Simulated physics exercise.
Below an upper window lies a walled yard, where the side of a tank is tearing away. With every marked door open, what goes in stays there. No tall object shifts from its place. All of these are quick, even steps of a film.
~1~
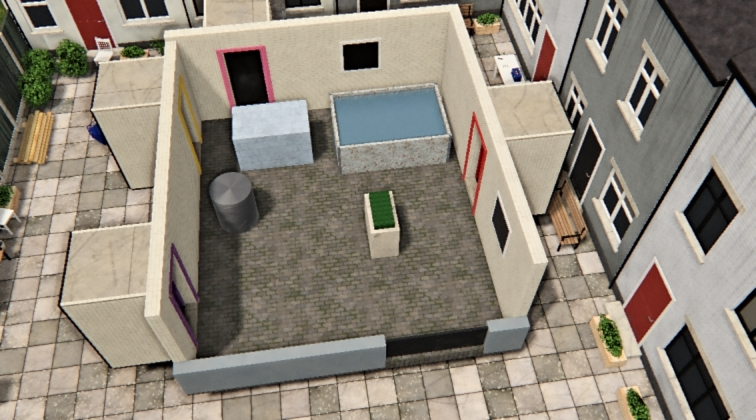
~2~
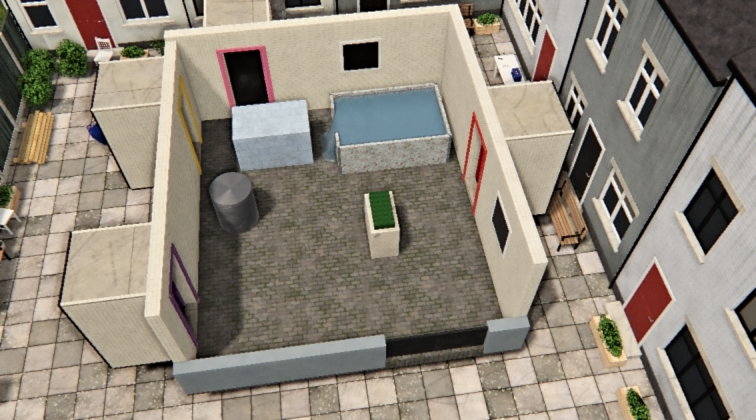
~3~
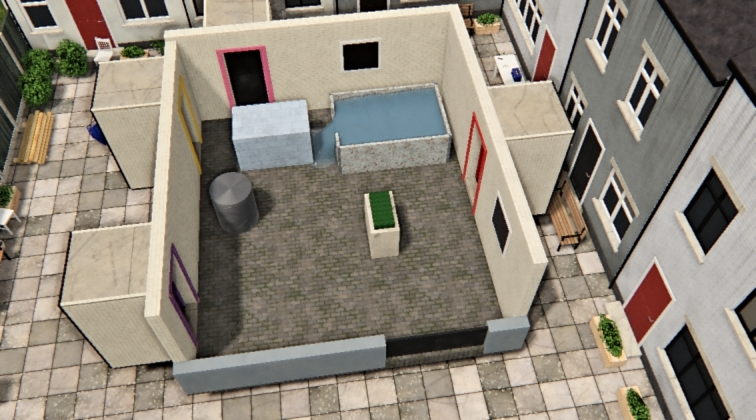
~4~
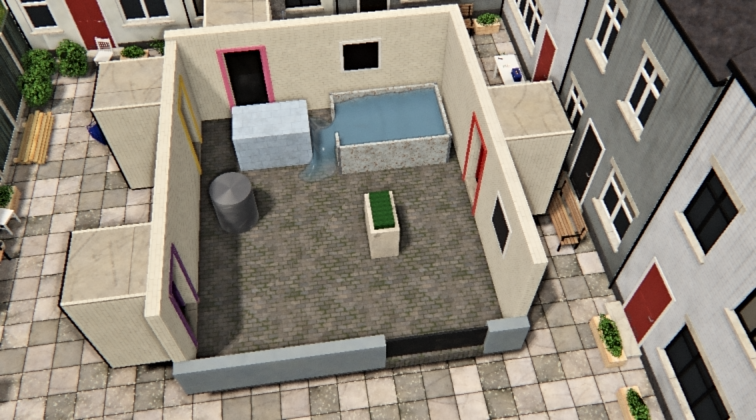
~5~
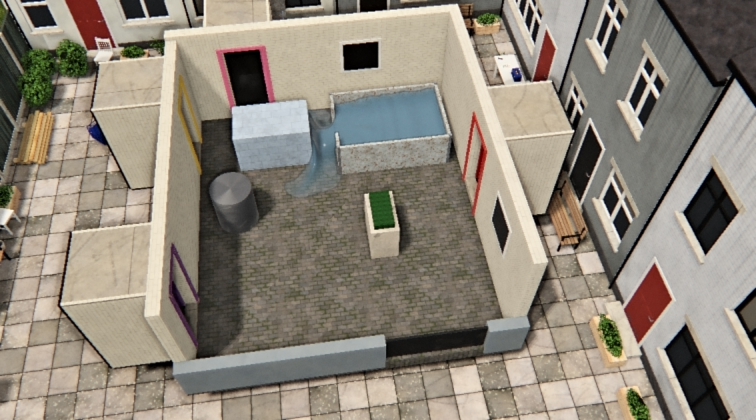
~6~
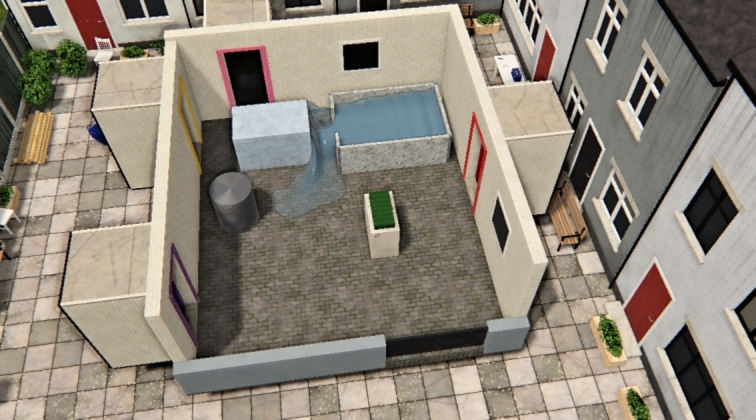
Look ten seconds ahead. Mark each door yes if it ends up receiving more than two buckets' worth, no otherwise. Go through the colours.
Red door - no, pink door - no, yellow door - yes, purple door - yes.
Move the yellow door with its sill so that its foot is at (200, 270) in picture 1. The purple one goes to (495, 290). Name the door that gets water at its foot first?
The pink-painted one, as it turns out.
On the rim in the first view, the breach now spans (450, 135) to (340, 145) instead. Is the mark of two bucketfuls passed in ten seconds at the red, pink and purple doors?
The red door tops the limit, the pink door remains within the limit and the purple door tops the limit.
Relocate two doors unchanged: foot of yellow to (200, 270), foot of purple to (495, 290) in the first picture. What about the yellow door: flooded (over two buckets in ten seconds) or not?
The yellow door stays short.
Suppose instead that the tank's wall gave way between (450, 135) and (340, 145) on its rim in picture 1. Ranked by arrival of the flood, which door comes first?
It's the red door.
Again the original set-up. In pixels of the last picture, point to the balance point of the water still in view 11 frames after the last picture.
I'd point to (356, 151).
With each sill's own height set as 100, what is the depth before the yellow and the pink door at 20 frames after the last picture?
The first comes to about 190 percent, the second to about 60 percent.
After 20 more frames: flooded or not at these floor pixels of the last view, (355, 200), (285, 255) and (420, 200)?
In that order the points end up soaked, soaked and soaked.
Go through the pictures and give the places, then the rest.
The first frame shows the open tank at (389, 117) is whole and still.
In the second frame, water pours out at (337, 137) and has run to (327, 133).
In the third frame, water pours out at (337, 138) and has run to (313, 166).
In the fourth frame, the front is at a hidden place, out from the gap at (337, 138).
In the fifth frame, water pours out at (337, 138) and has run to (296, 195).
In the sixth frame, water pours out at (337, 138) and has run to (284, 213).
A moment on, water covers 35 % of the floor; the red door not reached, the pink door wet at the sill, nothing in, the yellow door not reached, the purple door not reached.
Next, water covers 60 % of the floor; the red door not reached, the pink door wet at the sill, nothing in, the yellow door under two buckets in, the purple door not reached.
Then, water covers 75 % of the floor; the red door wet at the sill, nothing in, the pink door wet at the sill, nothing in, the yellow door over two buckets in, the purple door under two buckets in.
Later, water covers 95 % of the floor; the red door wet at the sill, nothing in, the pink door wet at the sill, nothing in, the yellow door over two buckets in, the purple door over two buckets in.
In the end, water covers 100 % of the floor; the red door wet at the sill, nothing in, the pink door wet at the sill, nothing in, the yellow door far over two buckets in, the purple door over two buckets in.
